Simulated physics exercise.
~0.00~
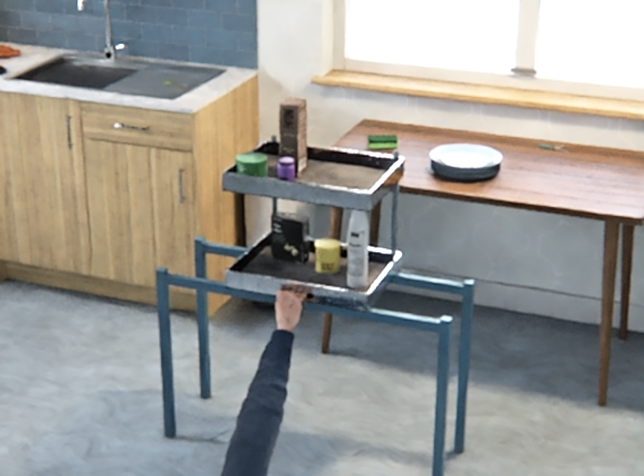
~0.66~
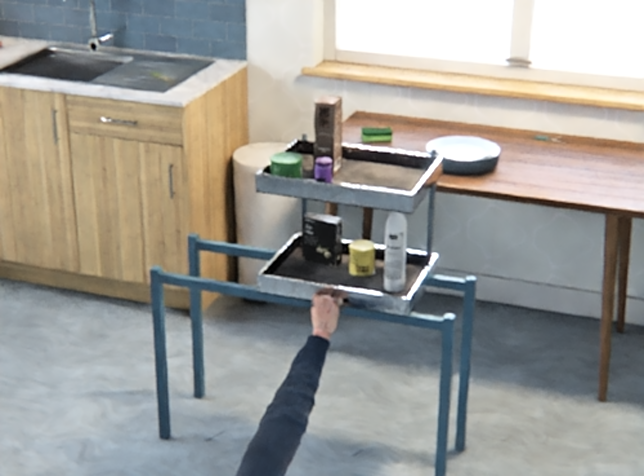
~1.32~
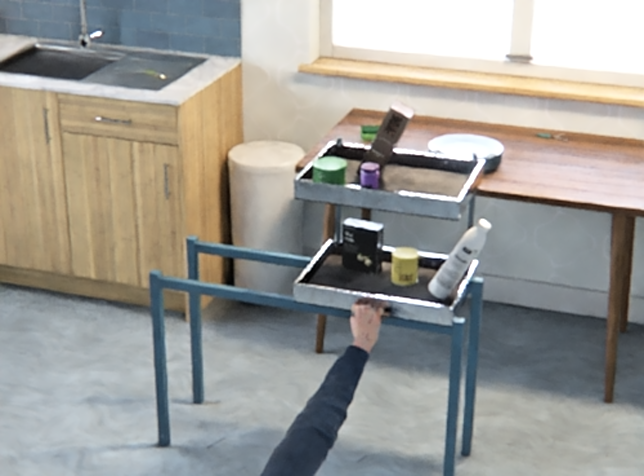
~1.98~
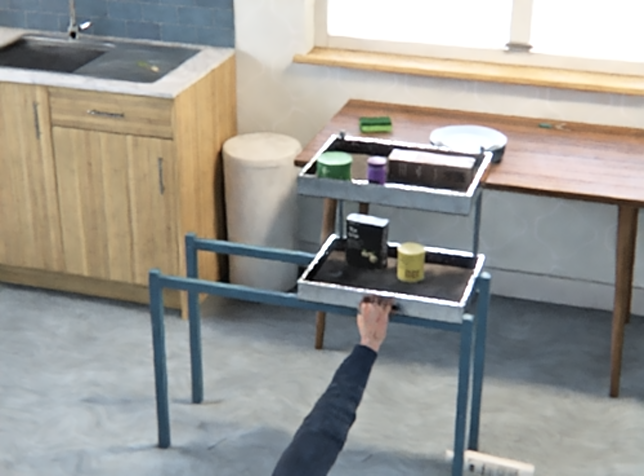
A hand sliding a two-tier tray right along a blue frame, a brown carton toppling and a white bottle falling to the floor.
